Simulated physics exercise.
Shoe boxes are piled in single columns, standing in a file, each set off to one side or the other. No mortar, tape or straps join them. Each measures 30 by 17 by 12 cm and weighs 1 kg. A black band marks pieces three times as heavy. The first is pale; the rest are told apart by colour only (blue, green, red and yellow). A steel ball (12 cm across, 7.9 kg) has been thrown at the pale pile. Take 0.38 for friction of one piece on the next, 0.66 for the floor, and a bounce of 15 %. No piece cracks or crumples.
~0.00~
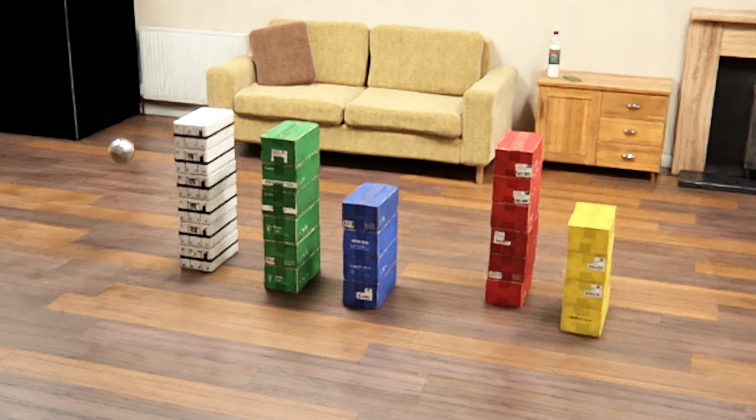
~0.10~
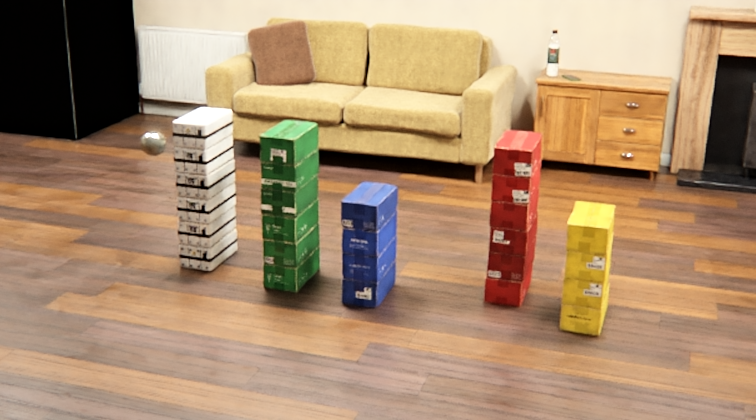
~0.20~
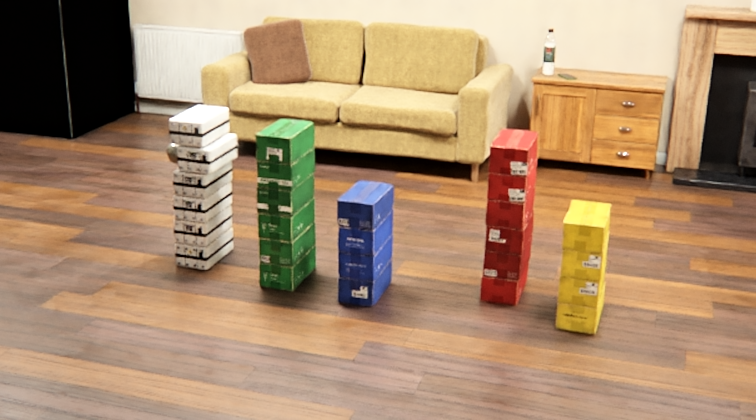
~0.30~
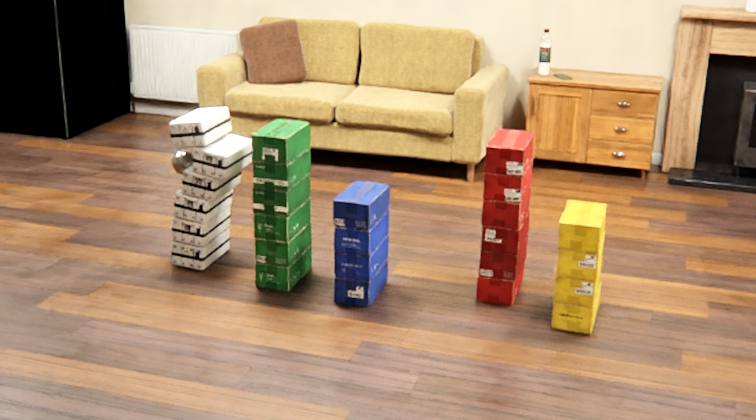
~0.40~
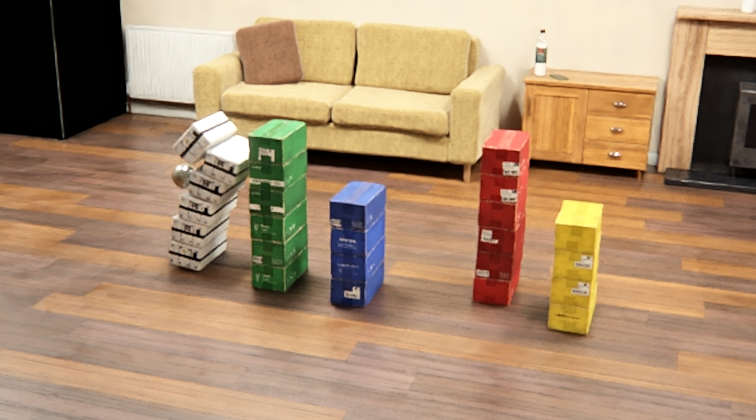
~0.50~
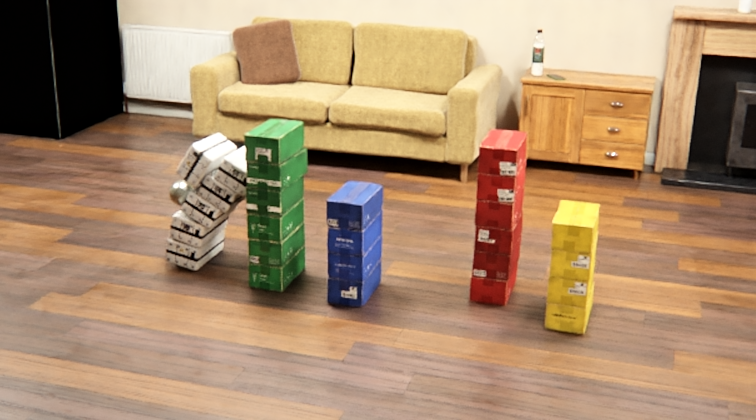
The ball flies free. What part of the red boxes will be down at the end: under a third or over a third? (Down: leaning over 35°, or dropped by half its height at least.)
Fewer than one in three of them.
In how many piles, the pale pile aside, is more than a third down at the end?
The count is 2.
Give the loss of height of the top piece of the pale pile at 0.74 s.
Some 25 cm lower.
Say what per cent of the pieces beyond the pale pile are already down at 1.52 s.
At that moment 45 per cent.
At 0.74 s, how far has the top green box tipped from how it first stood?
Roughly 5°.
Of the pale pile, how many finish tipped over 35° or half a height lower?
The count is 5.
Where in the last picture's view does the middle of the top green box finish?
Near (409, 342).
By 0.74 s, 5 of the pale pile down; none of the 6 red boxes down (0 of 20 in all colours); top red box unmoved; top green box tilted 5°.
By 1.00 s, 5 of the pale pile down; none of the 6 red boxes down (0 of 20 in all colours); top red box unmoved; top green box tilted 20°, 47 mm lower.
By 1.52 s, 5 of the pale pile down; none of the 6 red boxes down (9 of 20 in all colours); top red box unmoved; top blue box on its side.
When it is over (3.7 s), 5 of the pale pile down; none of the 6 red boxes down (9 of 20 in all colours); top red box moved 20 mm; top green box on its side. That is 0 per cent. In pixels of the last frame, middles, top red box near (507, 152), top green box near (410, 342).
